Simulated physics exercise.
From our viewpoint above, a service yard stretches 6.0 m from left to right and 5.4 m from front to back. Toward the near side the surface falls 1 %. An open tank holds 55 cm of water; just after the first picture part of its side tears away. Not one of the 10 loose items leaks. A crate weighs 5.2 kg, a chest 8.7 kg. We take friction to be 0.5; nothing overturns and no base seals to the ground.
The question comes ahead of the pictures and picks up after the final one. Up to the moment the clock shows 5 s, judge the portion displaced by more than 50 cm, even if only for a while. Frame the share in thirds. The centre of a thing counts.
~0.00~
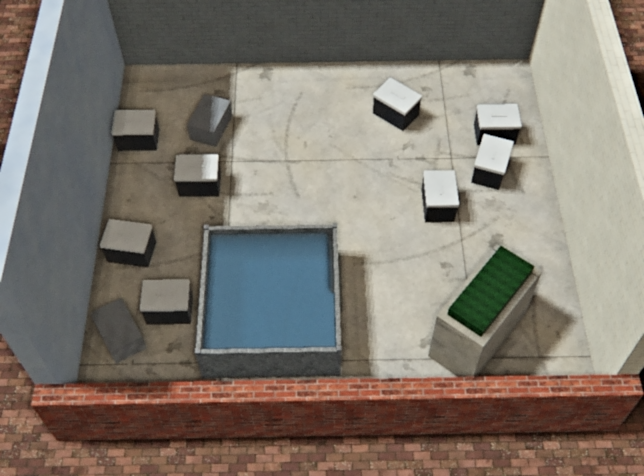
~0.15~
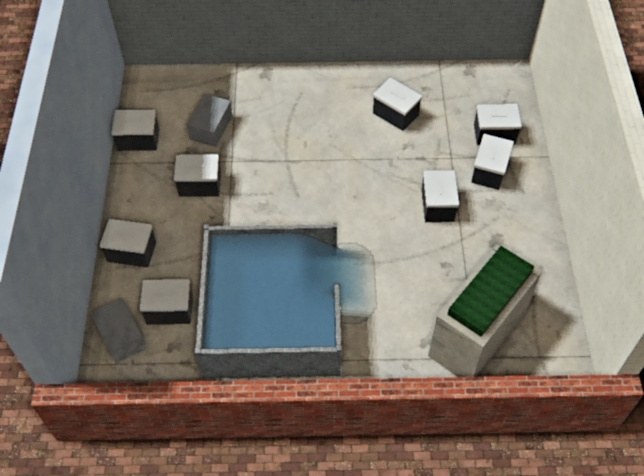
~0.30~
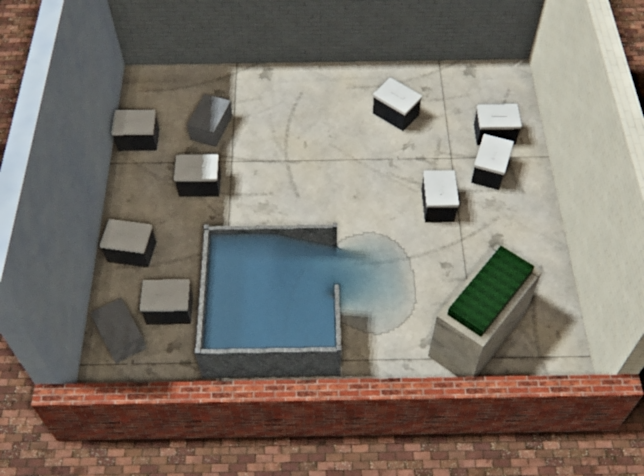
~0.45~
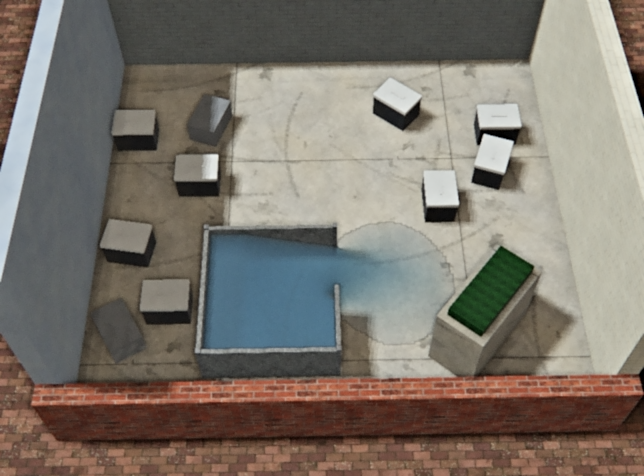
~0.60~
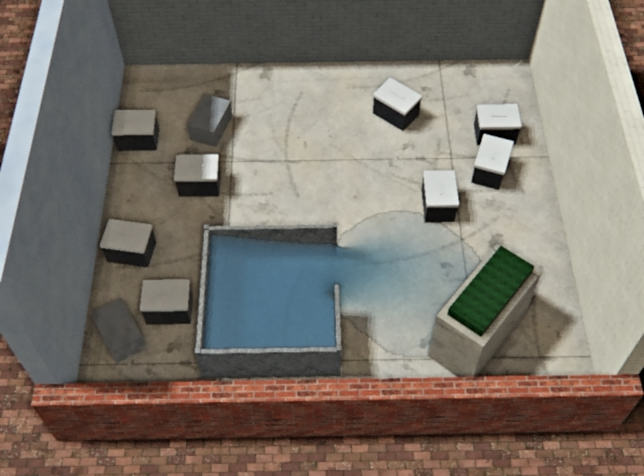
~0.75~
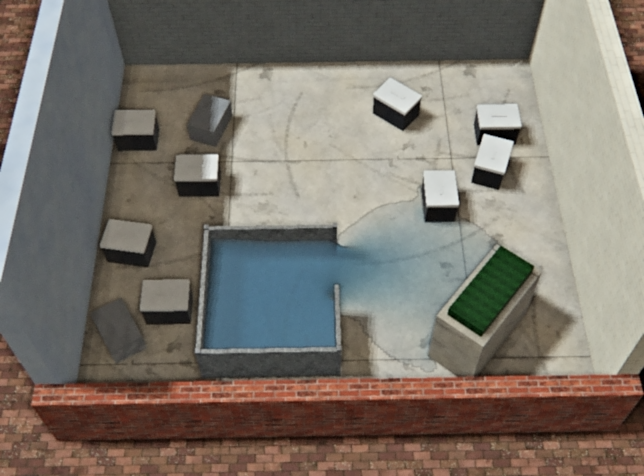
That comes to not even a third.
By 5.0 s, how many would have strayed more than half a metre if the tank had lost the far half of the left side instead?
Then 5 of them would.
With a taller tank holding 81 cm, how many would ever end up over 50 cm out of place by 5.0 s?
That would give 5.
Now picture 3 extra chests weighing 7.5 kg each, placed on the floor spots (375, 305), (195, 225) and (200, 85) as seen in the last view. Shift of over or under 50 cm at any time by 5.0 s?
So it's gets above, then stays below, then stays below.
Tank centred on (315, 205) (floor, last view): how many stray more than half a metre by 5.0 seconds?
Then the count would be 4.
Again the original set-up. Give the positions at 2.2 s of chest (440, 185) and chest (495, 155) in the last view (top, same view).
Approx. (501, 150); approx. (527, 129).
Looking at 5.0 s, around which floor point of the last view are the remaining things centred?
Near (265, 169).
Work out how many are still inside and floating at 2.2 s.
I get 2.
After 1.1 s 0 of 10 are over 50 cm from their spots; 0 afloat.
After 2.2 s 2 of 10 are over 50 cm from their spots; 2 afloat.
After 3.5 s 3 of 10 are over 50 cm from their spots; 3 afloat.
After 5.0 s 3 of 10 are over 50 cm from their spots, and 3 have been at some point; 3 afloat.
